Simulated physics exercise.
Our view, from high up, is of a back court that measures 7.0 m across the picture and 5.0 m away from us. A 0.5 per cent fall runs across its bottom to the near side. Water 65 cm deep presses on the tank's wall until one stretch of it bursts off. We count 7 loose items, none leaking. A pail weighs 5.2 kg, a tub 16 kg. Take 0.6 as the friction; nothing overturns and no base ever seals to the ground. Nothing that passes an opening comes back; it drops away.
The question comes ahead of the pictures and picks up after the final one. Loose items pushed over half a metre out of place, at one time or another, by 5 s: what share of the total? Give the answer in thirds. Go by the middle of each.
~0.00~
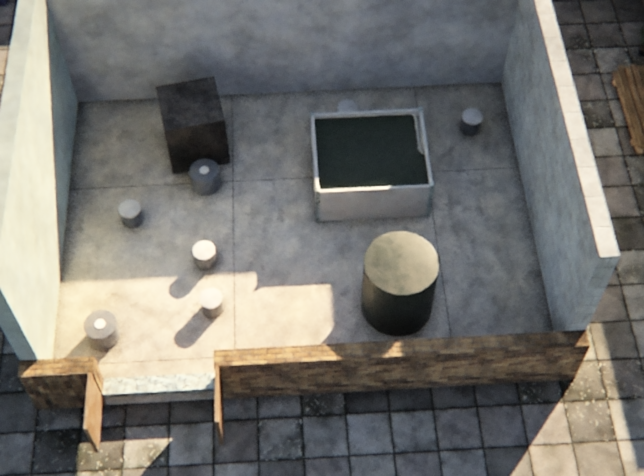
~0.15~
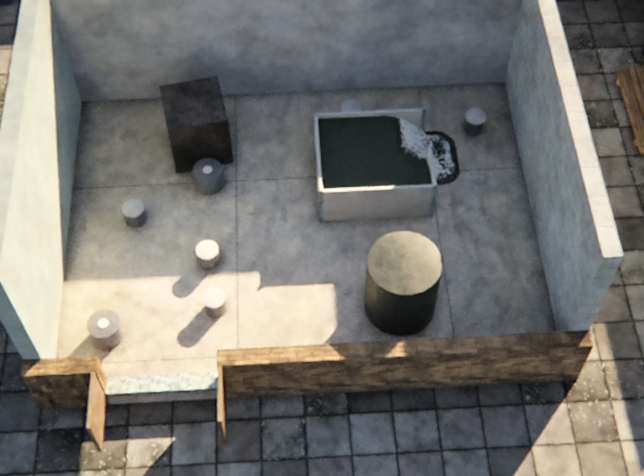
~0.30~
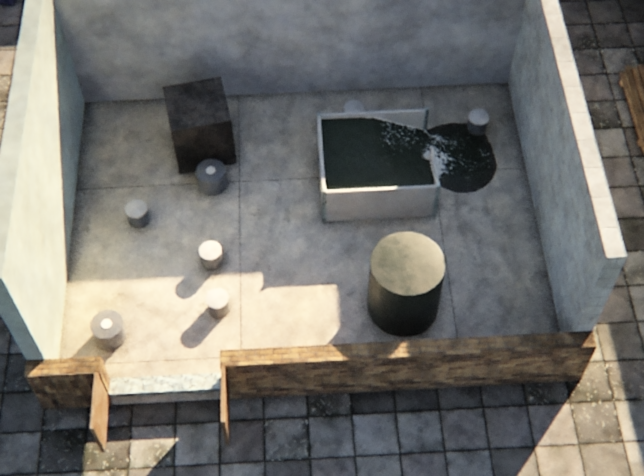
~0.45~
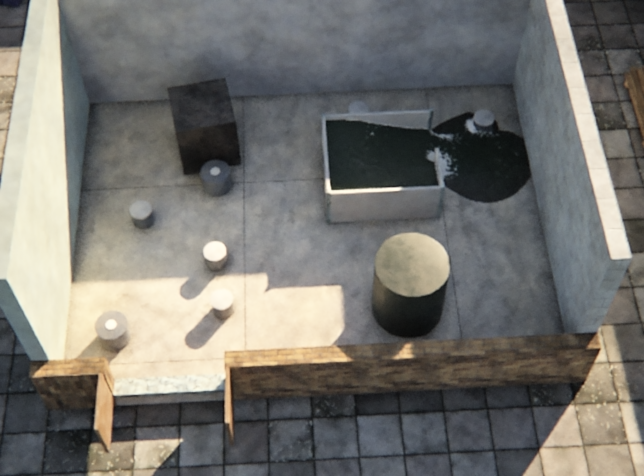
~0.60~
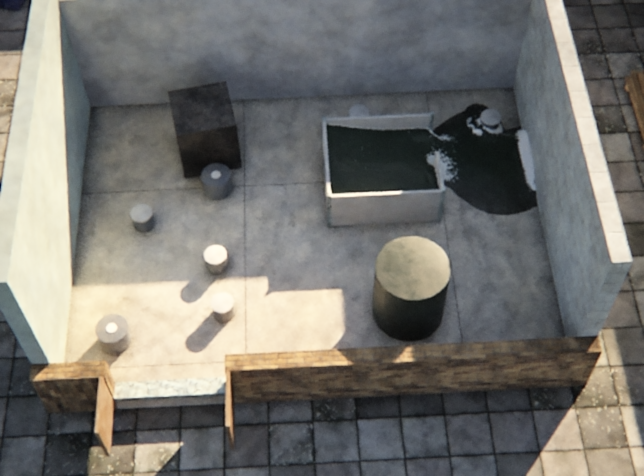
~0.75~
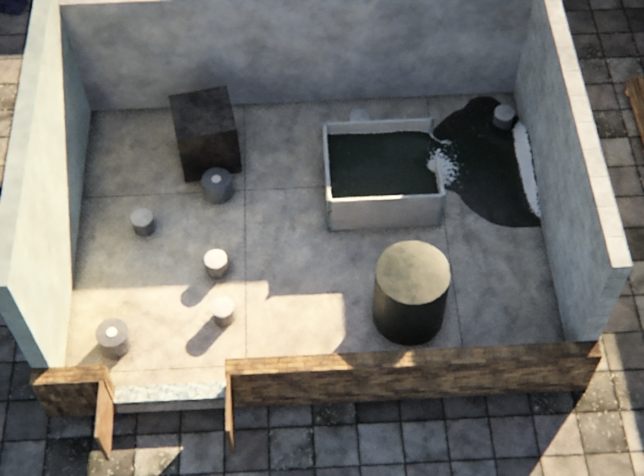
Under a third.
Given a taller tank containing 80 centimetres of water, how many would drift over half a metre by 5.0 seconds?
That would make 2 of them.
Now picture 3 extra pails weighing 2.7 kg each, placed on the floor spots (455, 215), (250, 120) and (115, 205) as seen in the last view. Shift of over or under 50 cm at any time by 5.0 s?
Order as listed: Inside half a metre / beyond half a metre / inside half a metre.
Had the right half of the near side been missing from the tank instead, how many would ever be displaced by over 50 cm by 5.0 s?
1.
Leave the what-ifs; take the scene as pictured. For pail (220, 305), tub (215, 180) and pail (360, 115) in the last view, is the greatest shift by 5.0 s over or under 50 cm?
One by one: Below the line; below the line; above the line.
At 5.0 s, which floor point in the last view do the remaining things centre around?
Near (209, 243).
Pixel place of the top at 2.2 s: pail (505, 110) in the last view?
About pixel (429, 103).
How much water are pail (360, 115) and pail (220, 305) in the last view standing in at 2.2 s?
Close to 0 and 0 centimetres.
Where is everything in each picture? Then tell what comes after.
In the first picture, a pail at (472, 116), on the bottom; a pail at (211, 298), on the bottom; 2.3 m2 under water; 0 of 7 have shifted.
In the second picture, a pail at (476, 116) rests on the ground; a pail at (214, 297) rests on the ground; 2.8 m2 under water; 0 of 7 have shifted.
In the third picture, a pail at (479, 117), on the bottom; a pail at (217, 298) rests on the ground; 3.4 m2 under water; 0 of 7 have shifted.
In the fourth picture, a pail at (484, 117), on the bottom; a pail at (221, 299), on the bottom; water covers 4.2 m2; 0 of 7 have shifted.
In the fifth picture, a pail at (491, 117), on the bottom, 14 cm from its start; a pail at (222, 302), on the bottom; 4.8 m2 under water; 1 of 7 have shifted.
In the sixth picture, a pail at (505, 112) rests on the ground, 44 cm from its start; a pail at (222, 307), on the bottom; water covers 5.3 m2; 1 of 7 have shifted.
After 1.1 s 1 of 7 are over 50 cm from their spots; 1 afloat.
After 2.2 s 1 of 7 are over 50 cm from their spots; 1 afloat.
After 3.5 s 2 of 7 are over 50 cm from their spots; 1 afloat.
After 5.0 s 2 of 7 are over 50 cm from their spots, and 2 have been at some point; 0 afloat.
